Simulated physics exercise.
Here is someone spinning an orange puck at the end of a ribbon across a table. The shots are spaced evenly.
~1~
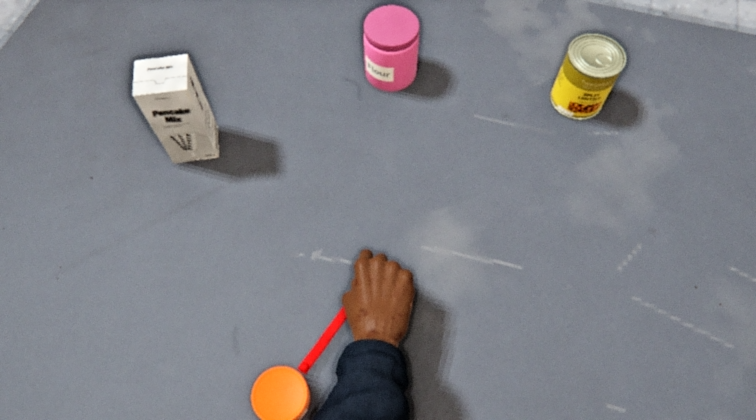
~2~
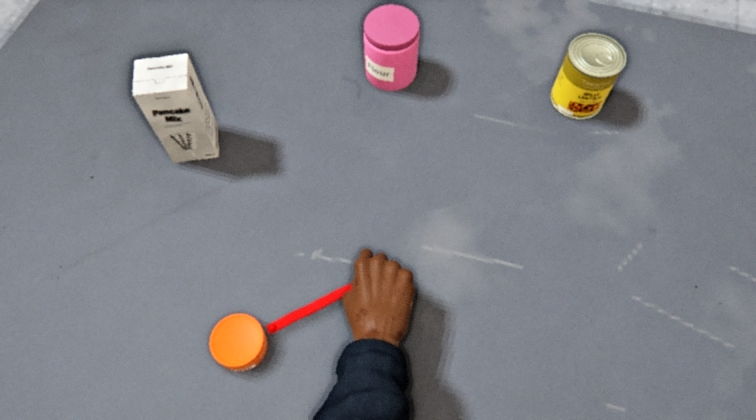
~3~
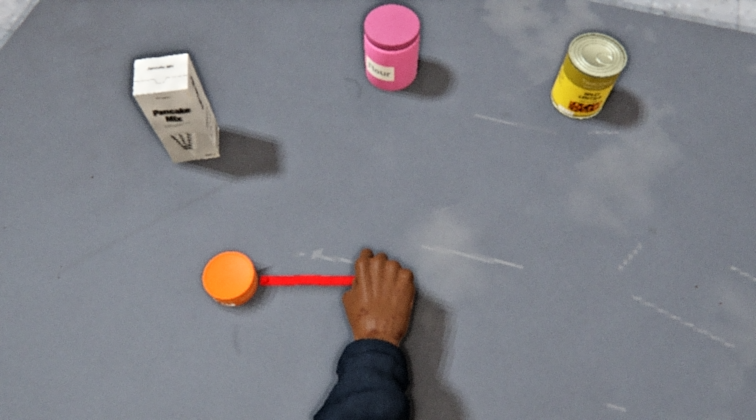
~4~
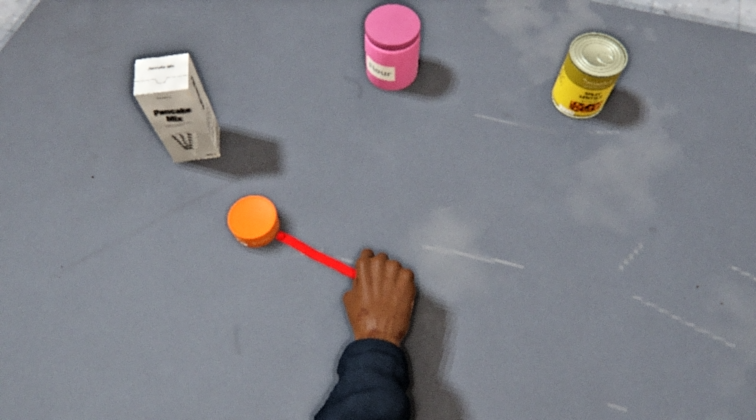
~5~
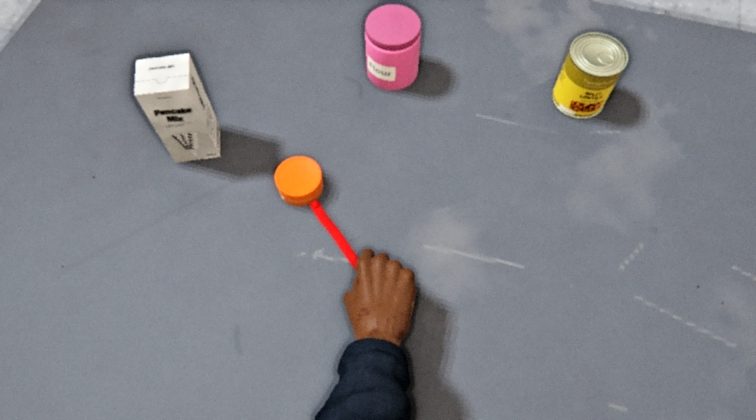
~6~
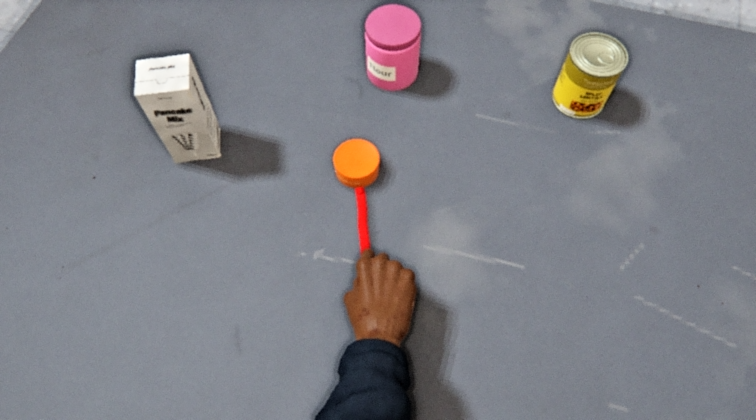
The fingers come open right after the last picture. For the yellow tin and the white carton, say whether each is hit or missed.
The yellow tin is missed, the white carton is missed.
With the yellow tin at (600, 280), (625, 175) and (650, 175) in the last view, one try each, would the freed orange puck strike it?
Outcomes in order: No hit, then hit, then hit.
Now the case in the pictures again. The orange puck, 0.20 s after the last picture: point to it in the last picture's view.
At that time it is near pixel (636, 176).
Then, 0.08 s later than the last view, puck near (474, 169).
Then, 0.20 s later than the last view, puck near (636, 176).
Finally, puck off the table. The yellow tin remains clear and the white carton escapes it.
